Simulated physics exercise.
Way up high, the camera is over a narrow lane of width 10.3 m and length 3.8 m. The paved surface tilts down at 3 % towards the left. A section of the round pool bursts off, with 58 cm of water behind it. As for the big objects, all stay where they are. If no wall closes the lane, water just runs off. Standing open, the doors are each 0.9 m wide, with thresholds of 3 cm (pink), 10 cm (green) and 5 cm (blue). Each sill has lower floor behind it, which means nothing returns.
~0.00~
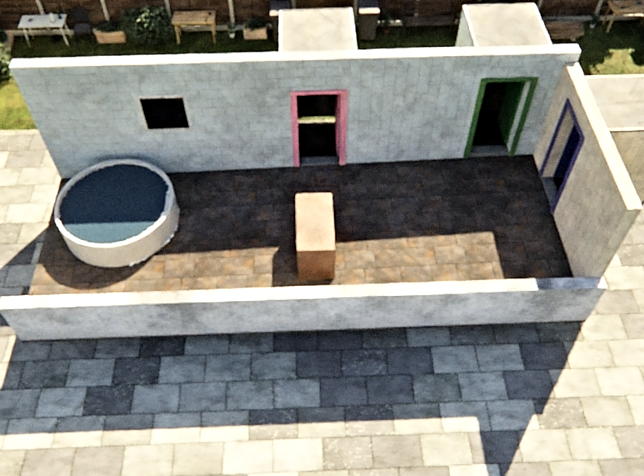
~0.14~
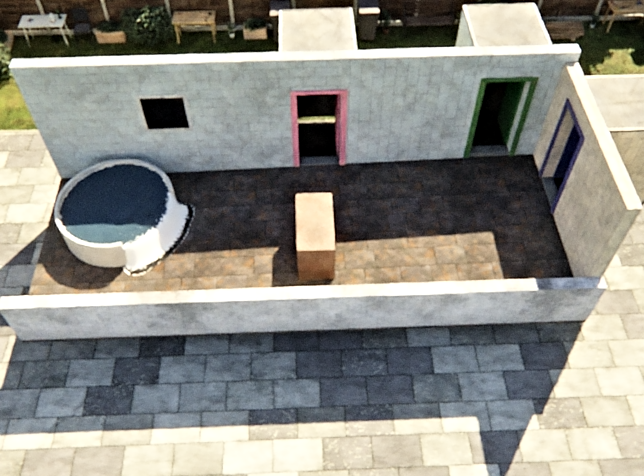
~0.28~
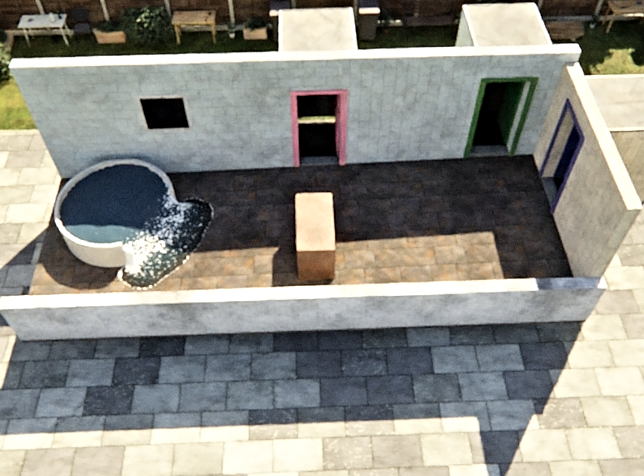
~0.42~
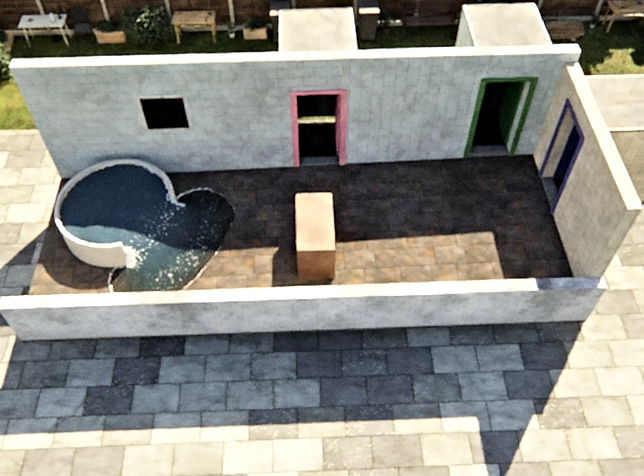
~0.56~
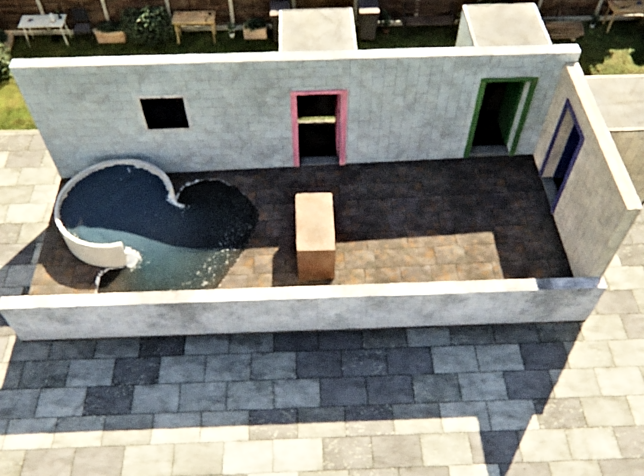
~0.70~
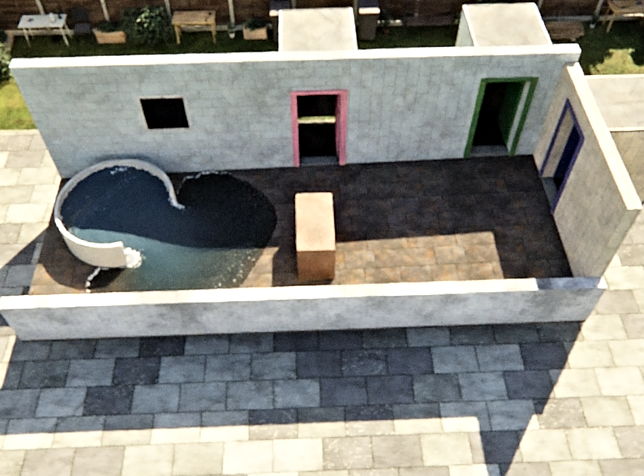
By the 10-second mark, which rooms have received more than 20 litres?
By then: Room behind the pink door: More than 20 litres; room behind the green door: 20 litres or less; room behind the blue door: 20 litres or less.
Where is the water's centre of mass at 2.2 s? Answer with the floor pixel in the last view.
Its balance point sits around (188, 246).
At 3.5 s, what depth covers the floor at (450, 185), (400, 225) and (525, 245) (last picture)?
First spot near 0 cm, second near 2 cm, third near 0 cm.
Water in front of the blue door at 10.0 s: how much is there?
Roughly 0.5 cm.
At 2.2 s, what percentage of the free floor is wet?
About 45 per cent.
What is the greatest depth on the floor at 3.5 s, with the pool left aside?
It gets to some 21 cm.
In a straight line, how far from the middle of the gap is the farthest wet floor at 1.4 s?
Roughly 3.8 metres out.
After 1.4 s water covers 35 % of the floor and is deepest (22 cm) near (156, 255); pink door not reached, green door not reached, blue door not reached.
After 2.2 s water covers 45 % of the floor and is deepest (31 cm) near (290, 309); pink door 4 cm at the sill, 0 L in, green door not reached, blue door not reached.
After 3.5 s water covers 70 % of the floor and is deepest (21 cm) near (234, 296); pink door 8 cm at the sill, 4 L in, green door not reached, blue door not reached.
After 6.0 s water covers 95 % of the floor and is deepest (12 cm) near (224, 180); pink door 6 cm at the sill, 47 L in, green door 4 cm at the sill, 0 L in, blue door 4 cm at the sill, 0 L in.
After 10.0 s water covers 80 % of the floor and is deepest (12 cm) near (333, 232); pink door 6 cm at the sill, 60 L in, green door 2 cm at the sill, 0 L in, blue door 1 cm at the sill, 0 L in.
